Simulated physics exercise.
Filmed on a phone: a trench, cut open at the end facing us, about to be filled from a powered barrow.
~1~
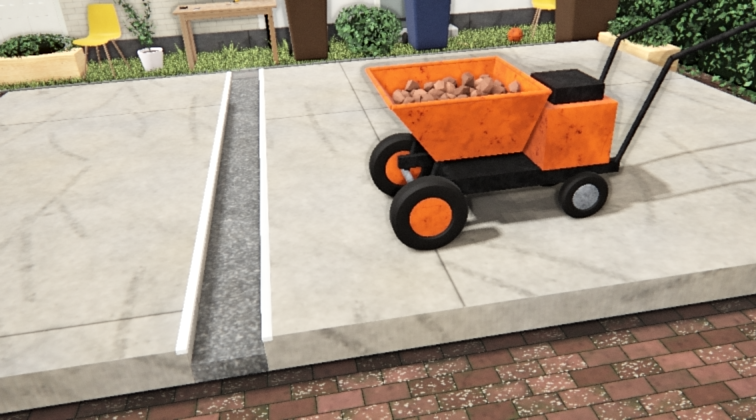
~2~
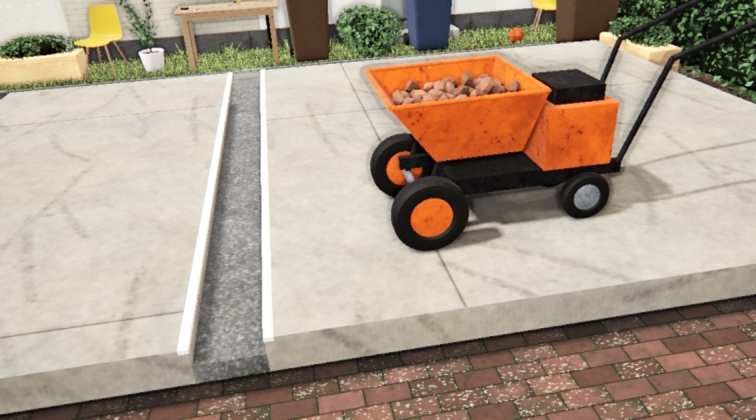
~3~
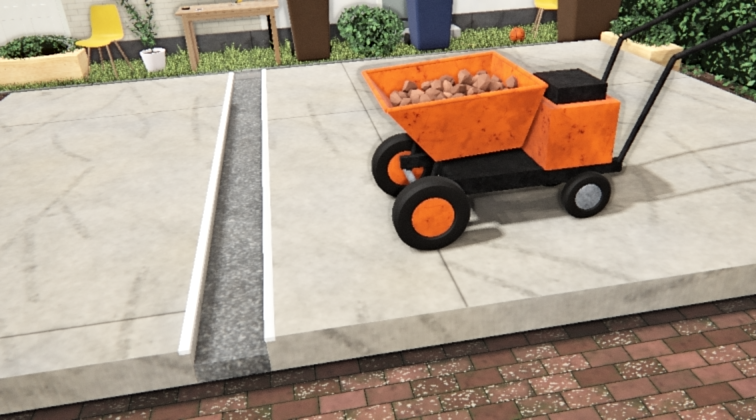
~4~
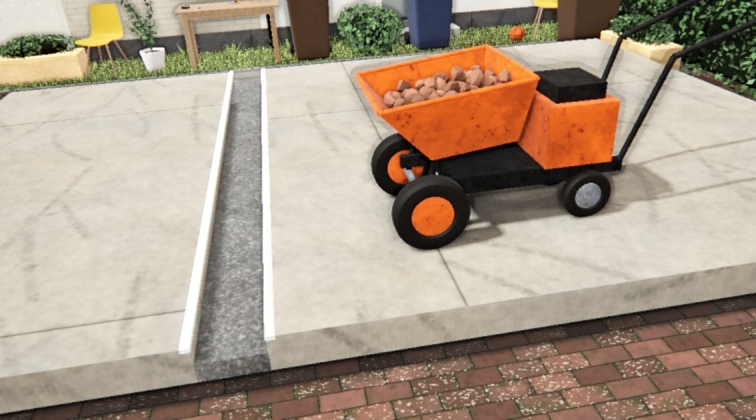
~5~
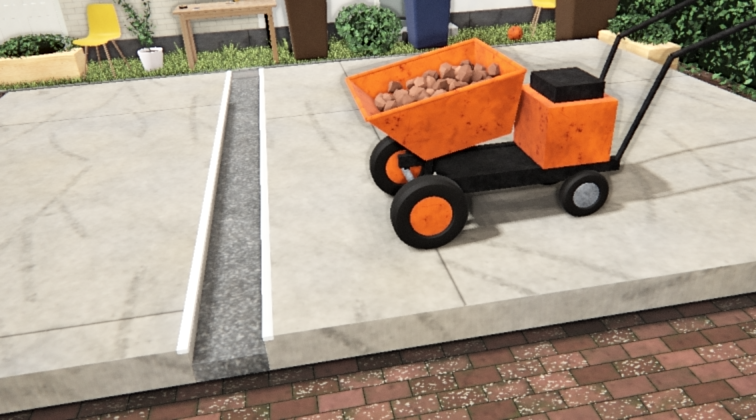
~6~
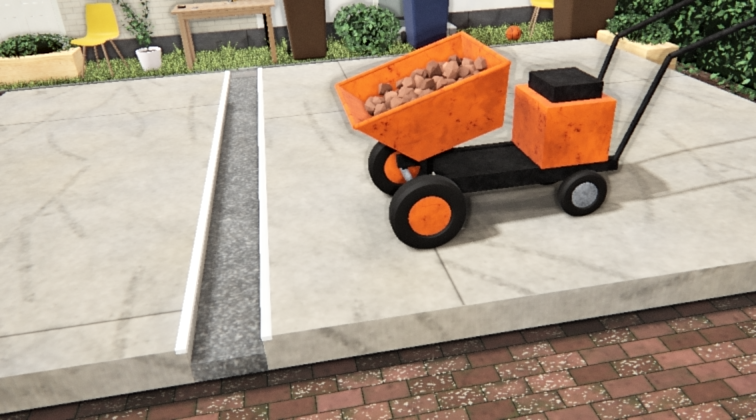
At the start, an orange powered barrow stands on a pale slab to the right of a narrow gravel-coloured trench, its skip level and loaded with brownish lumps of rubble. The skip then tilts, barely at first, then clearly toward the trench, while the lumps stay inside and the wheels remain in place.
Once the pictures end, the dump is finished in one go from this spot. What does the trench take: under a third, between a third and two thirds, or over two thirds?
The trench ends with between a third and two thirds of it.
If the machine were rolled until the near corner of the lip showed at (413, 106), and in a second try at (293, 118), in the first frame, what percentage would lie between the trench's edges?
About 30 and 40 per cent.
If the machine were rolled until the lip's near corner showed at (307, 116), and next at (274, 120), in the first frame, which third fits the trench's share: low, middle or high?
First in the middle band, then below one third.
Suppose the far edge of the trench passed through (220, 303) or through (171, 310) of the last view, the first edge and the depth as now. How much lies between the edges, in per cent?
First some 30, then 50 per cent.
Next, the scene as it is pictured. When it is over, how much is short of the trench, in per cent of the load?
Some 35 per cent.
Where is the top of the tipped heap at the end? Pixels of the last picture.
Close to (284, 229).
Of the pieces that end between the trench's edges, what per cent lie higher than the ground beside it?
Near 15 %.
Soon after the last picture, skip tipped steeply; all in the skip.
A little later, skip tipped right over; most in the skip; a small part short of the trench; a stray few falling.
Later still, skip tipped right over; about a third in the skip; about a third short of the trench; about a third in or heaped over the trench; a stray few beyond it.
By the end, skip tipped right over; a small part in the skip; about a third short of the trench; about half in or heaped over the trench; a stray few beyond it.
